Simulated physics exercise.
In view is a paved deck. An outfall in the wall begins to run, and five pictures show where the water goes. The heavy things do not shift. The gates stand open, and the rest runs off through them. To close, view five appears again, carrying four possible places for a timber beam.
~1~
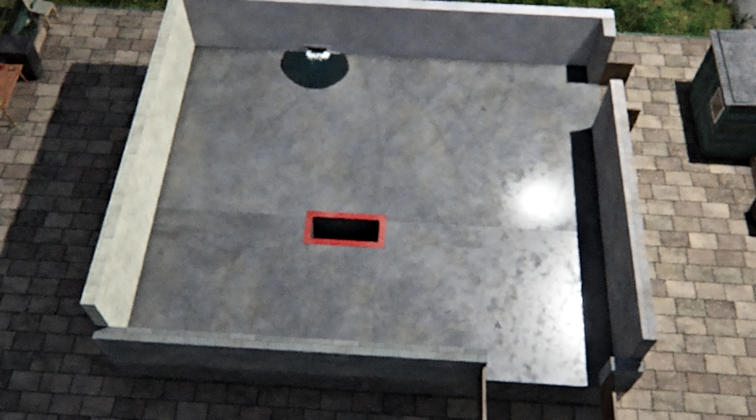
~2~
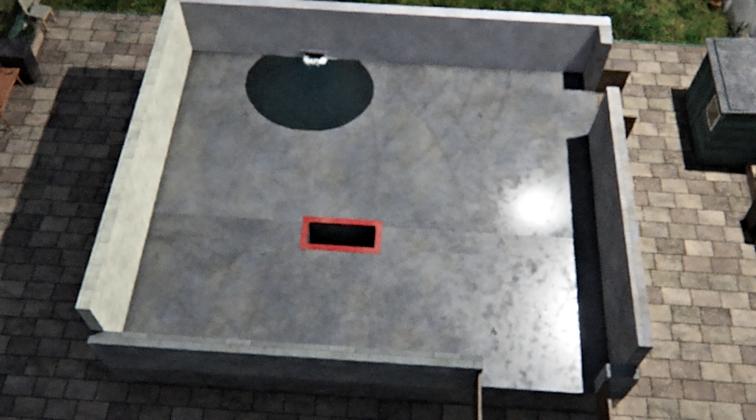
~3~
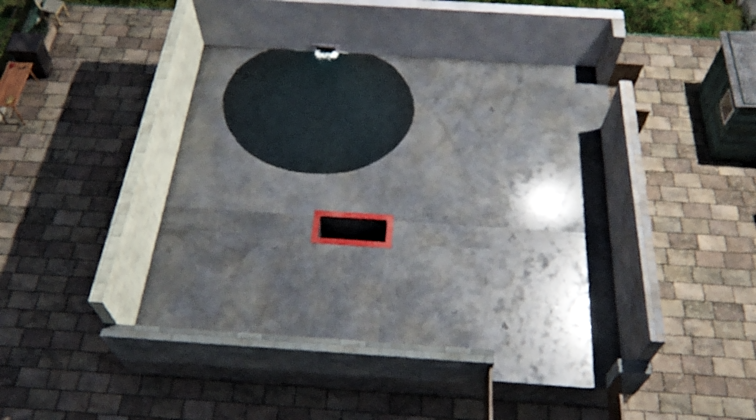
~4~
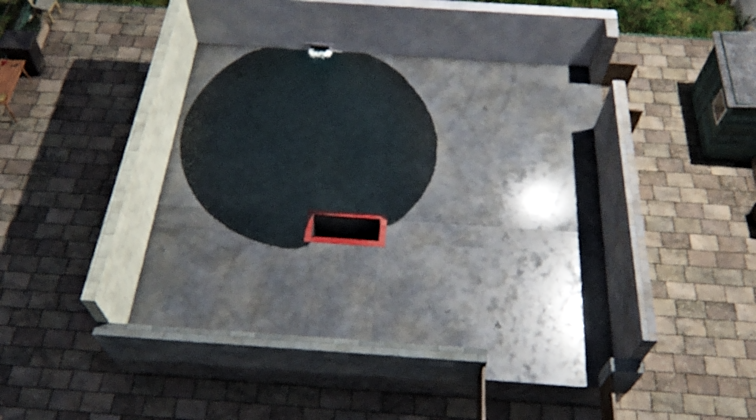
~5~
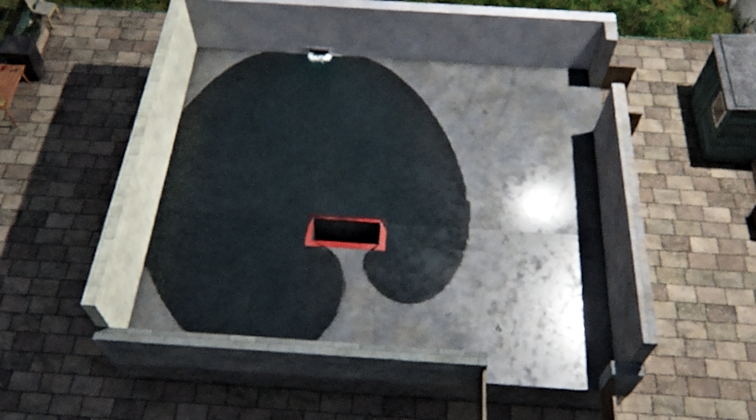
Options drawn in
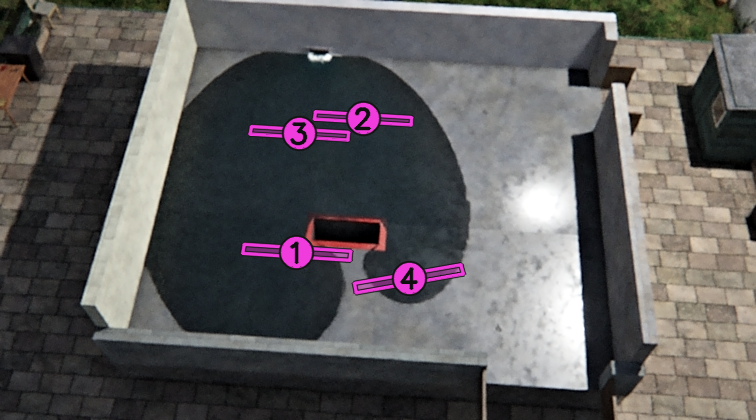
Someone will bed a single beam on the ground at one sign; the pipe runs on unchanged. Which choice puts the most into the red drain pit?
It is 1.
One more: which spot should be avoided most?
2.
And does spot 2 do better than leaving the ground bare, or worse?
Worse.
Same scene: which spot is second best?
4 it is.
On the marked copy, 1 from (243, 248) to (350, 255); 2 from (315, 115) to (411, 121); 3 from (250, 130) to (348, 136); 4 from (355, 288) to (462, 269).
Choosing 1, about 44 % of the stream runs into the red drain pit, about 48 % out by the gates.
Choosing 2, about 9 % of the stream runs into the red drain pit, about 84 % out by the gates.
Choosing 3, about 13 % of the stream runs into the red drain pit, about 76 % out by the gates.
Choosing 4, about 32 % of the stream runs into the red drain pit, about 62 % out by the gates.
